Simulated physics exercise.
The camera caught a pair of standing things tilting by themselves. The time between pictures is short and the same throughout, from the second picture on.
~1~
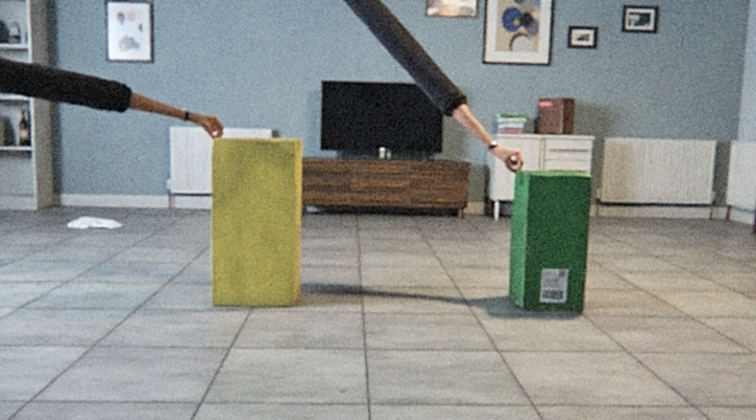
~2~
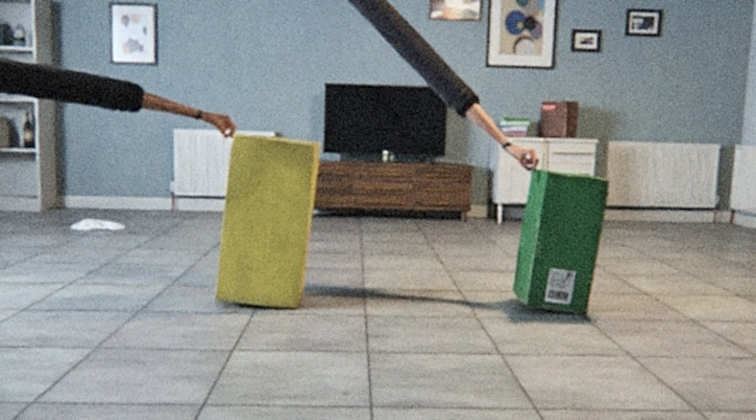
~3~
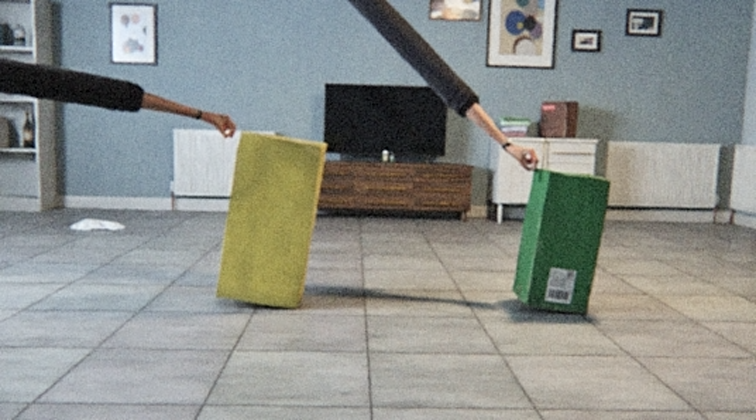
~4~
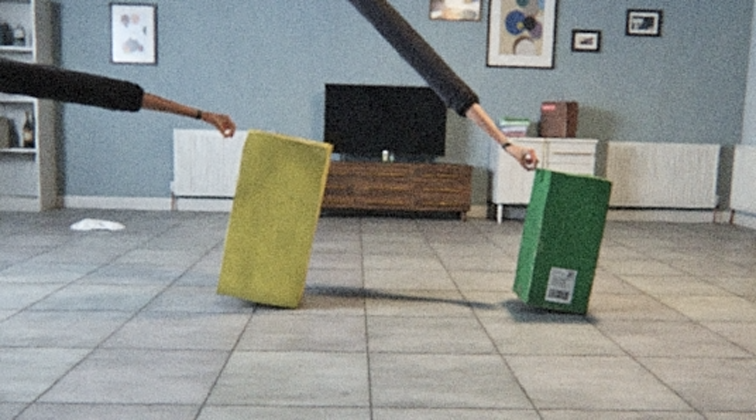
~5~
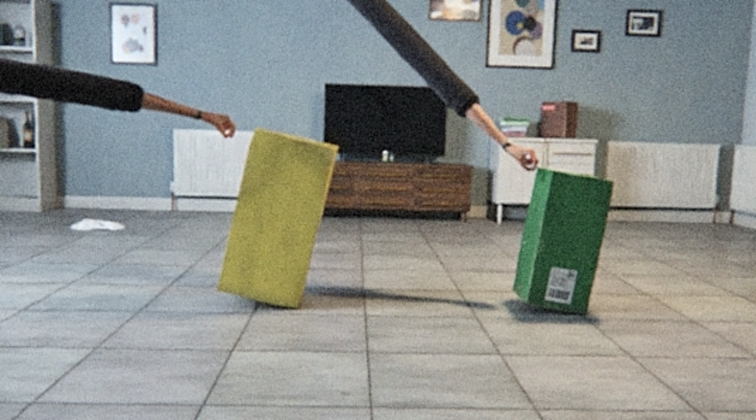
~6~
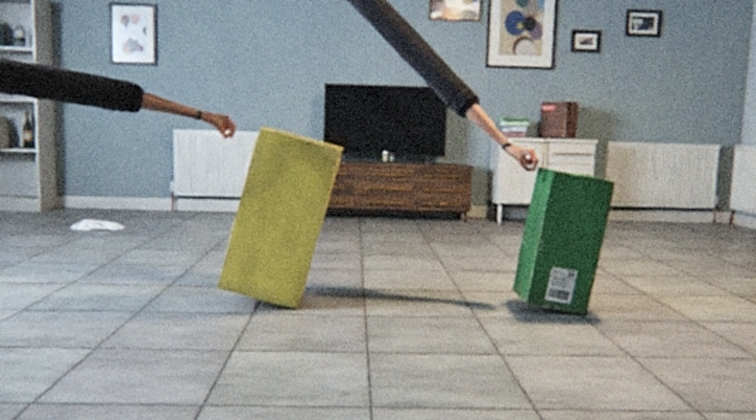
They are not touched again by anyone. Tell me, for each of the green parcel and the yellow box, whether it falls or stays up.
Green parcel: Standing. Yellow box: Fallen.
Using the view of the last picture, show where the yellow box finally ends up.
The middle ends up near (382, 265).
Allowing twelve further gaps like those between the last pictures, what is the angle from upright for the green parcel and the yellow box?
Roughly 2° and 30°.
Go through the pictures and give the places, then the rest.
Green parcel (548, 238) upright; yellow box (258, 220) upright, in the first frame.
Green parcel (559, 239) 6° off upright; yellow box (269, 219) 6° off upright, in the second frame.
Green parcel (560, 239) 7° off upright; yellow box (273, 218) 8° off upright, in the third frame.
Green parcel (561, 239) 8° off upright; yellow box (276, 217) 10° off upright, in the fourth frame.
Green parcel (561, 239) 8° off upright; yellow box (279, 216) 12° off upright, in the fifth frame.
Green parcel (562, 238) 9° off upright; yellow box (282, 216) 14° off upright, in the sixth frame.
Then, 0.22 s on from there, green parcel 3° off upright near (555, 241); yellow box 31° off upright near (308, 214).
Then, 0.46 s on from there, green parcel 2° off upright near (549, 241); yellow box 52° off upright near (340, 223).
Then, 0.60 s on from there, green parcel upright near (553, 241); yellow box 74° off upright near (368, 245).
In the end, the green parcel rocks back upright, near (551, 242); the yellow box falls over, near (382, 265).
